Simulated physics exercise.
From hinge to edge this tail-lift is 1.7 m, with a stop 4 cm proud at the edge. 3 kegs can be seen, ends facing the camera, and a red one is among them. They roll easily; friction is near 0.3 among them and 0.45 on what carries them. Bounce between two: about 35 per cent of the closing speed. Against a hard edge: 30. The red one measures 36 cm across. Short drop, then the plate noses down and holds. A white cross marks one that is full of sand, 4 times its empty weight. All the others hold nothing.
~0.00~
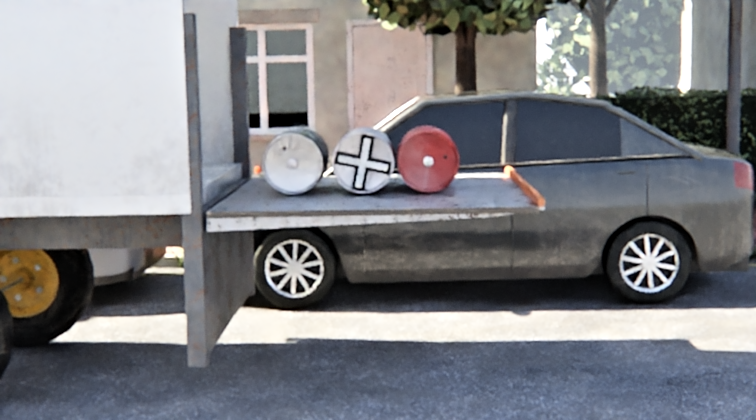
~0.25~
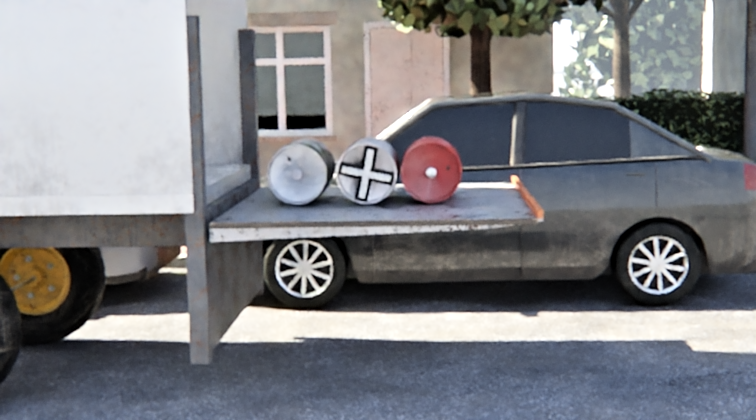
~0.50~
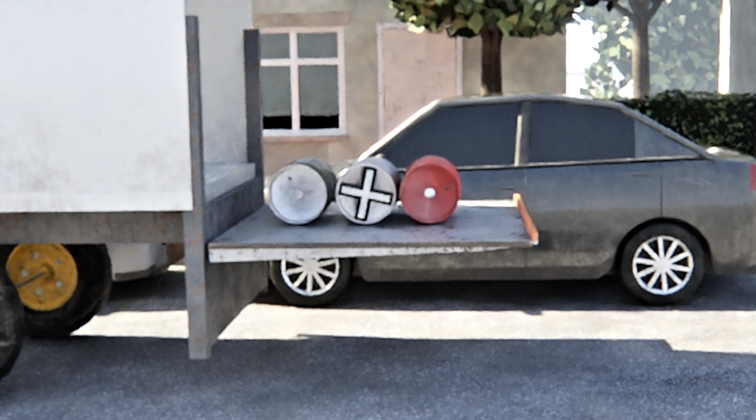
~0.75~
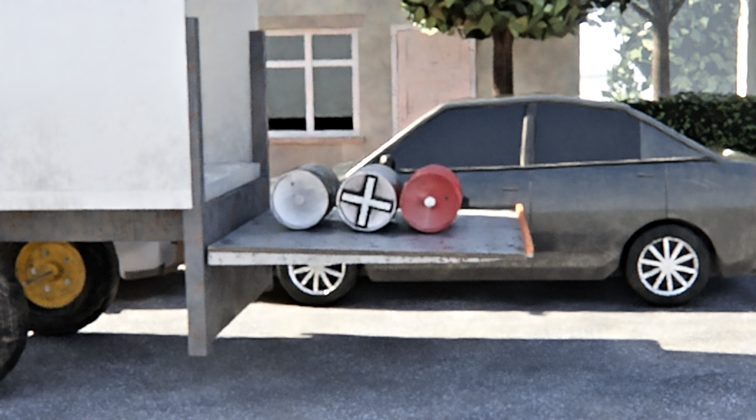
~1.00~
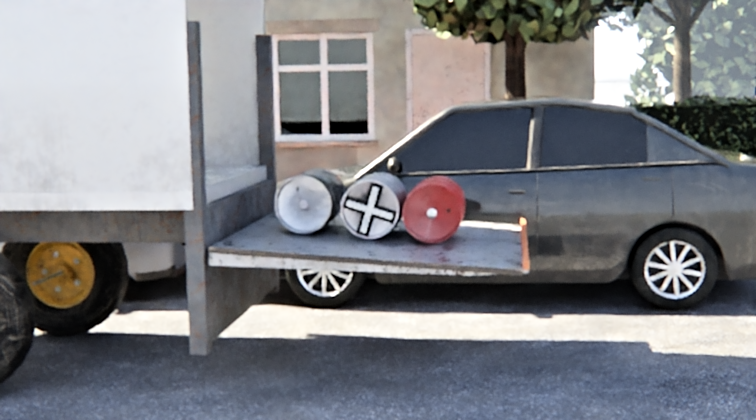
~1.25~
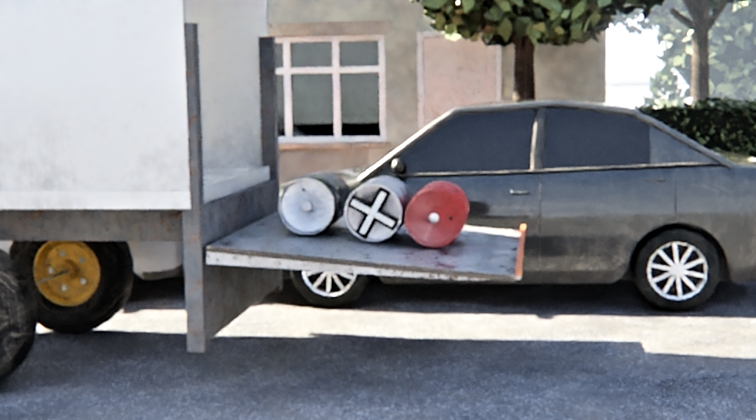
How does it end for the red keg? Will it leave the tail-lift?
That one makes it over the rim.
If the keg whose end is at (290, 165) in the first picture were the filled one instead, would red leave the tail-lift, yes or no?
Lab note: In that case, red - yes, it would.
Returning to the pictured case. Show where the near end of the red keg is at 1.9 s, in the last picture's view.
Roughly at (470, 222) in the last picture.
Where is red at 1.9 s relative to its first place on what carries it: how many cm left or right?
By then red sits 25 right of where it began.
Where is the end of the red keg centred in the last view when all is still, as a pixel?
(695, 352).
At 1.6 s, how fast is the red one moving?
Close to 0.3 m/s then.
By 1.6 s, red is on the plate, 40 cm from the stop, rolling right; 0 of 3 are off.
By 1.9 s, red is on the plate, 30 cm from the stop, rolling right; 0 of 3 are off.
By 2.3 s, red is on the plate, 10 cm from the stop, rolling right; 0 of 3 are off.
By 2.7 s, red is over the stop and falling; 1 of 3 is off.
Finally (5.4 s), red is off the lift, on the ground; 1 of 3 is off.
